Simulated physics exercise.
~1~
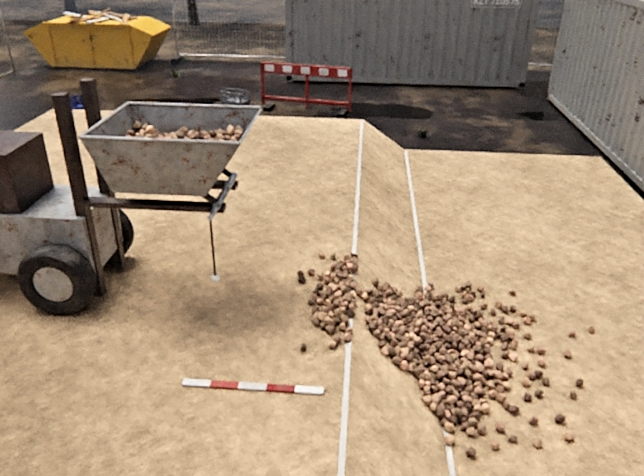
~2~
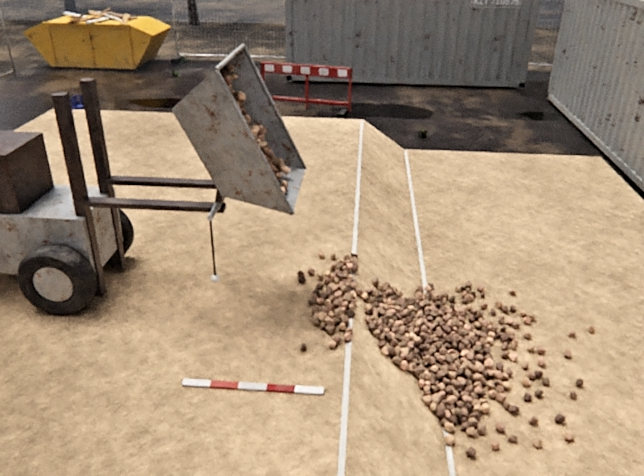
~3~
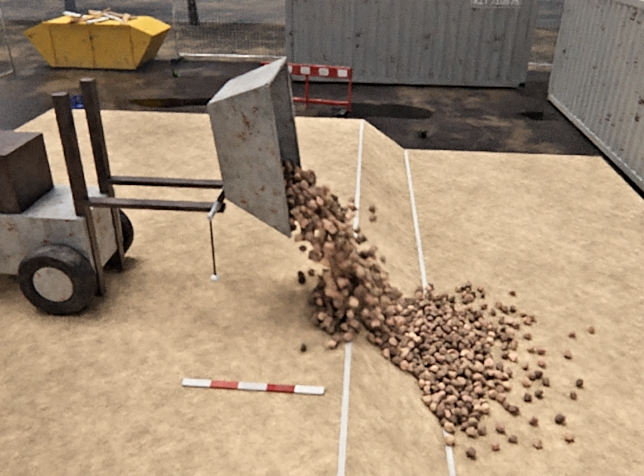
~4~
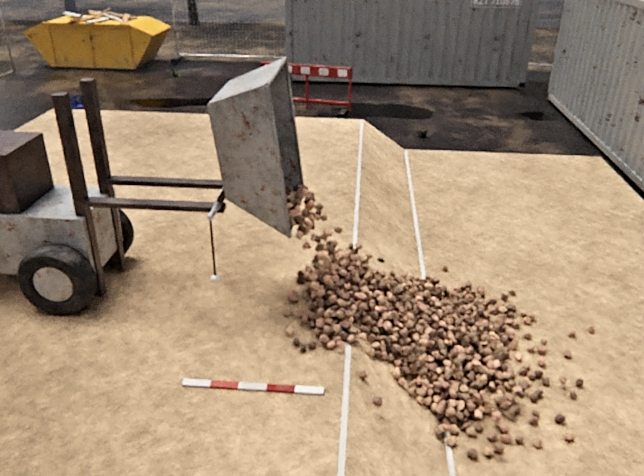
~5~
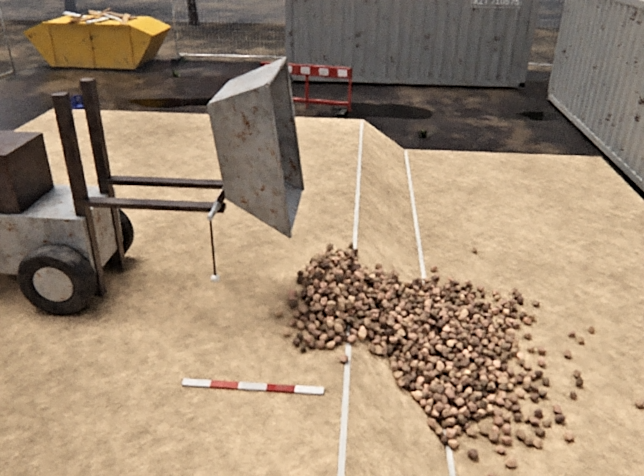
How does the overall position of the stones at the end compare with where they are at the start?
Taken together, the stones end up farther to the right and lower. At the start one load sits up in the skip apart from the heap on the ground, while at the end all of them lie in a larger heap across the bank and at its foot.
